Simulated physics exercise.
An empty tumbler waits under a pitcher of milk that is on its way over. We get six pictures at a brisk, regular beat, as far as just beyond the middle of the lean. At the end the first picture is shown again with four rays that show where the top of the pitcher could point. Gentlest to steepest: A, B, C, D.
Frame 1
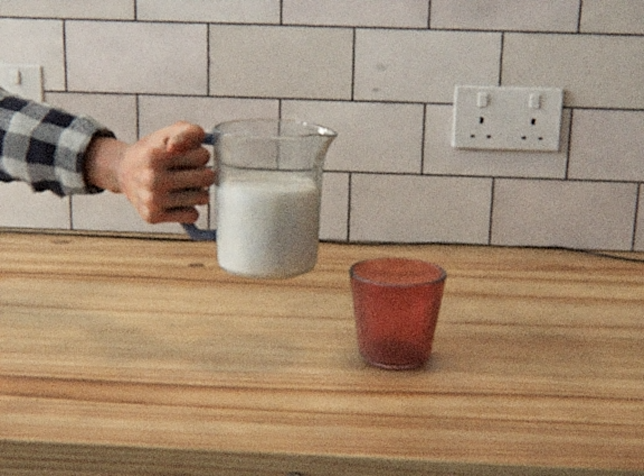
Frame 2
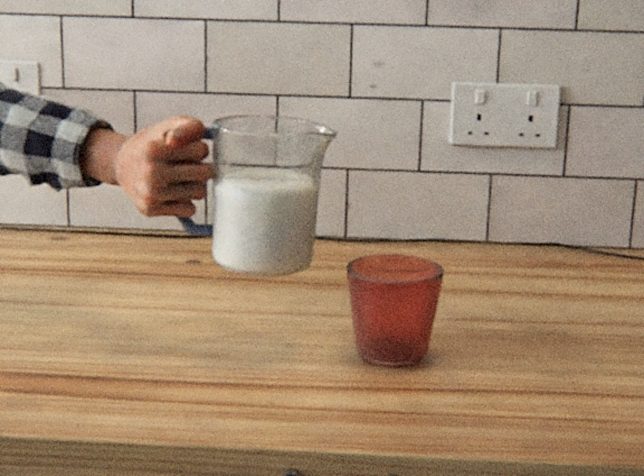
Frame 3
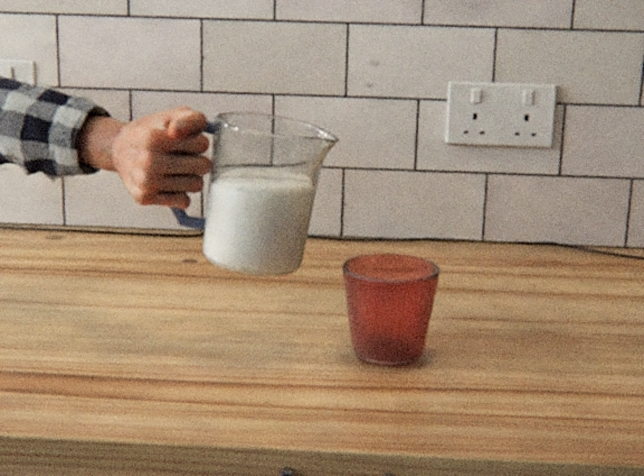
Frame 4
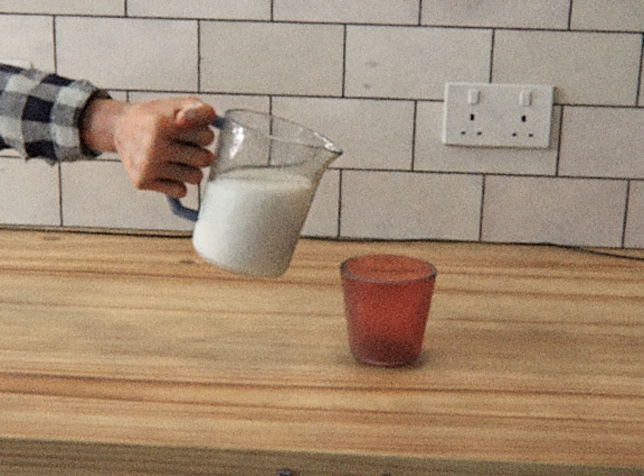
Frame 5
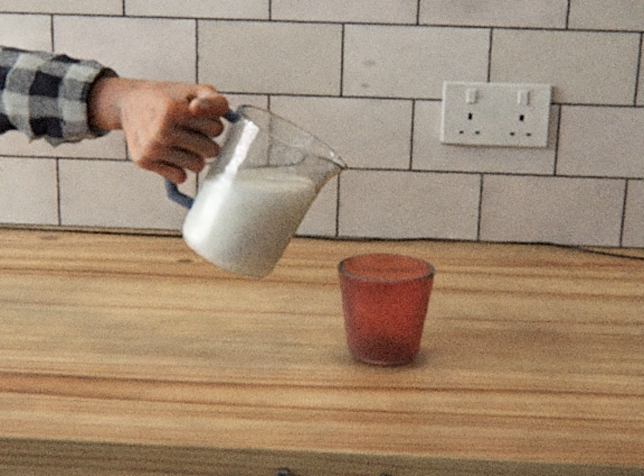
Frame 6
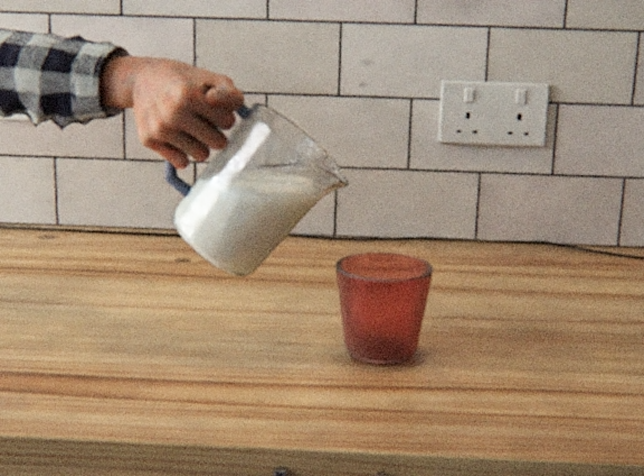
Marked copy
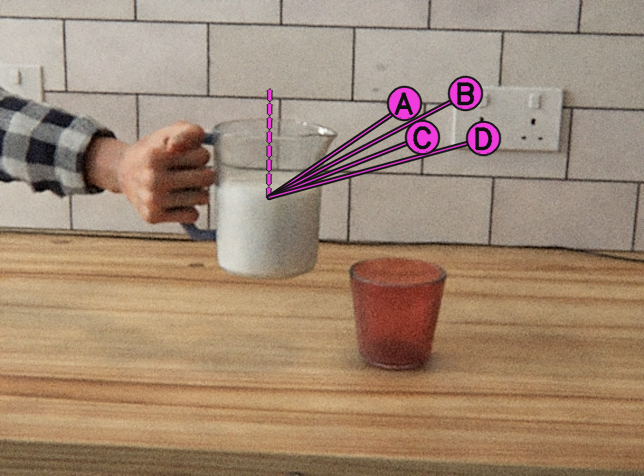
Glass pitcher of milk, held by a hand in a checked sleeve, tilting gradually rightward above a wooden counter beside a red tumbler.
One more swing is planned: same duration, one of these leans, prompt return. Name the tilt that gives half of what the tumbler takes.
C beats the others.
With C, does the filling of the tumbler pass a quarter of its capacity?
Yes, it does.
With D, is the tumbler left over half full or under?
Over half.
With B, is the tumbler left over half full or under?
Under half.
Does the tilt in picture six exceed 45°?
No, it does not.
On the marked copy, A at (391, 114); B at (451, 101); C at (406, 143); D at (467, 143).
With A, the tumbler ends with about 14 % of what it can hold.
With B, the tumbler ends with about 29 % of what it can hold.
With C, the tumbler ends with about 48 % of what it can hold.
With D, the tumbler ends with about 69 % of what it can hold.
